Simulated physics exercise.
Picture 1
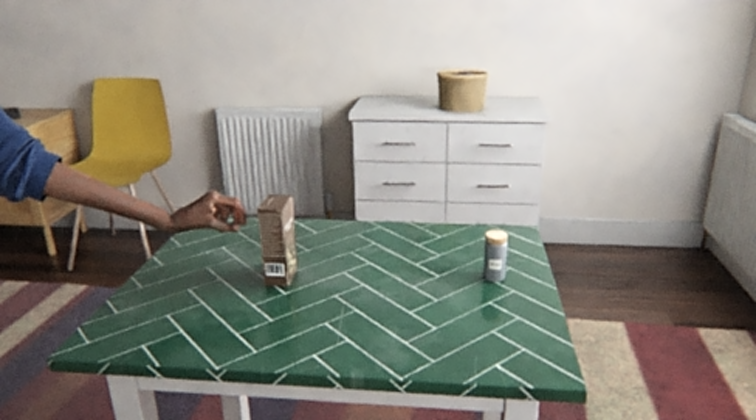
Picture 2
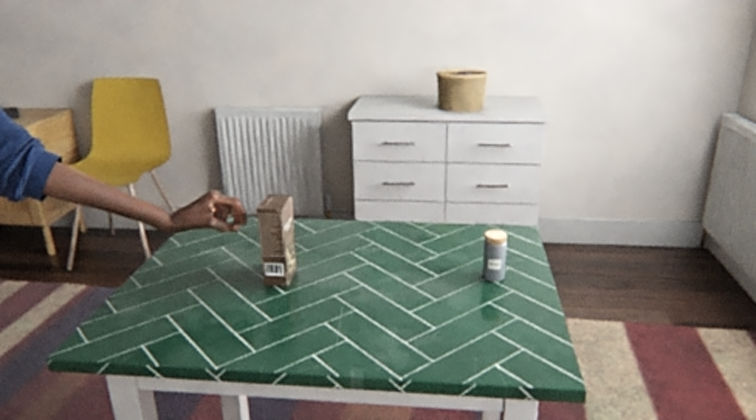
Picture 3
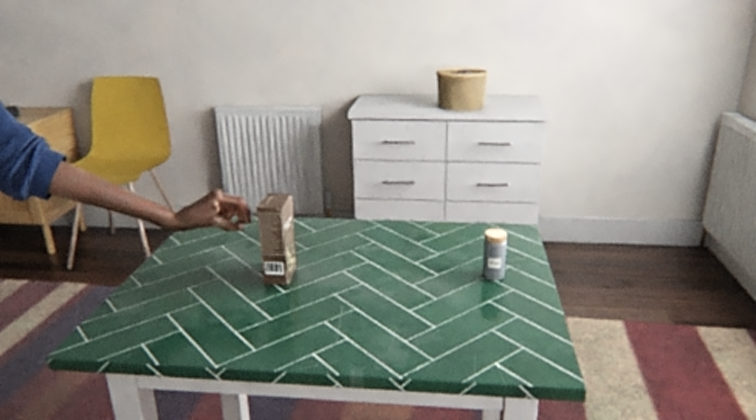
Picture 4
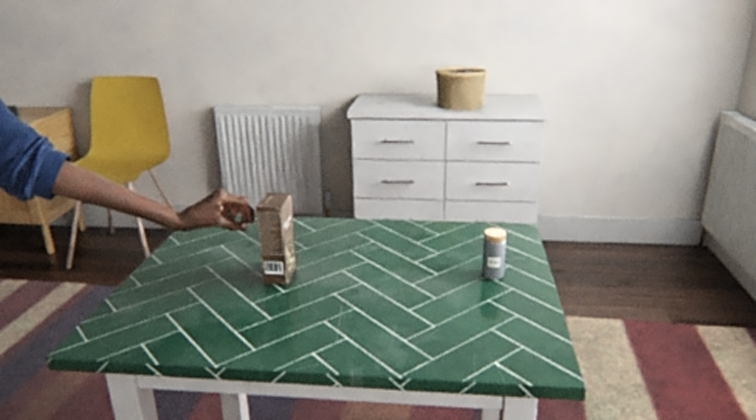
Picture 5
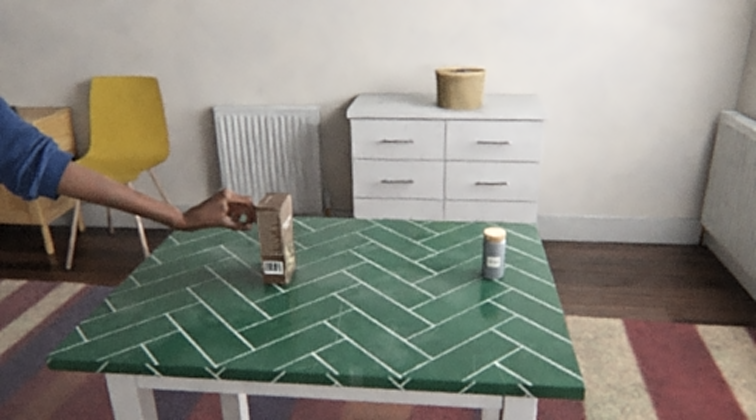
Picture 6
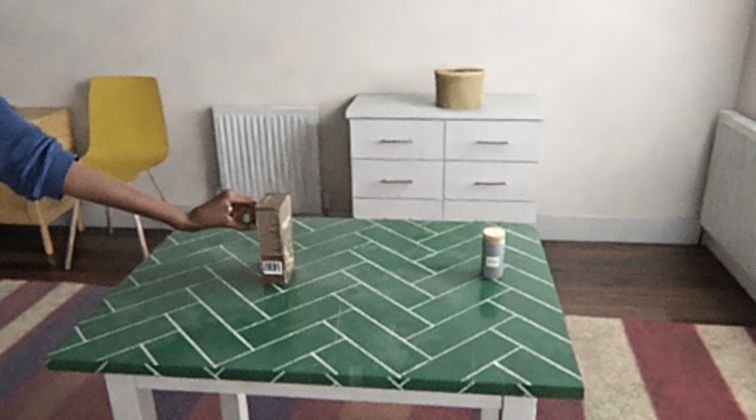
In a room with a green herringbone-patterned table, a hand reaches in from the left and edges slightly closer to the upper part of an upright brown packet, while the packet and a small capped container to the right stay still.
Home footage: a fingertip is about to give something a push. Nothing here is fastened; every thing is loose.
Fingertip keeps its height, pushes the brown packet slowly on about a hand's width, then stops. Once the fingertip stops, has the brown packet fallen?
Yes.
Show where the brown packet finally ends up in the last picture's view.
It winds up at roughly (335, 266).
Then, 0.50 s on from there, brown packet turned 20° from how it was put near (291, 237).
Then, 0.80 s on from there, brown packet on its side near (330, 262).
Then, 0.90 s on from there, brown packet on its side near (335, 266).
In the end, toppled on the table, brown packet. At the end, from the last picture's camera, brown packet near (335, 266).
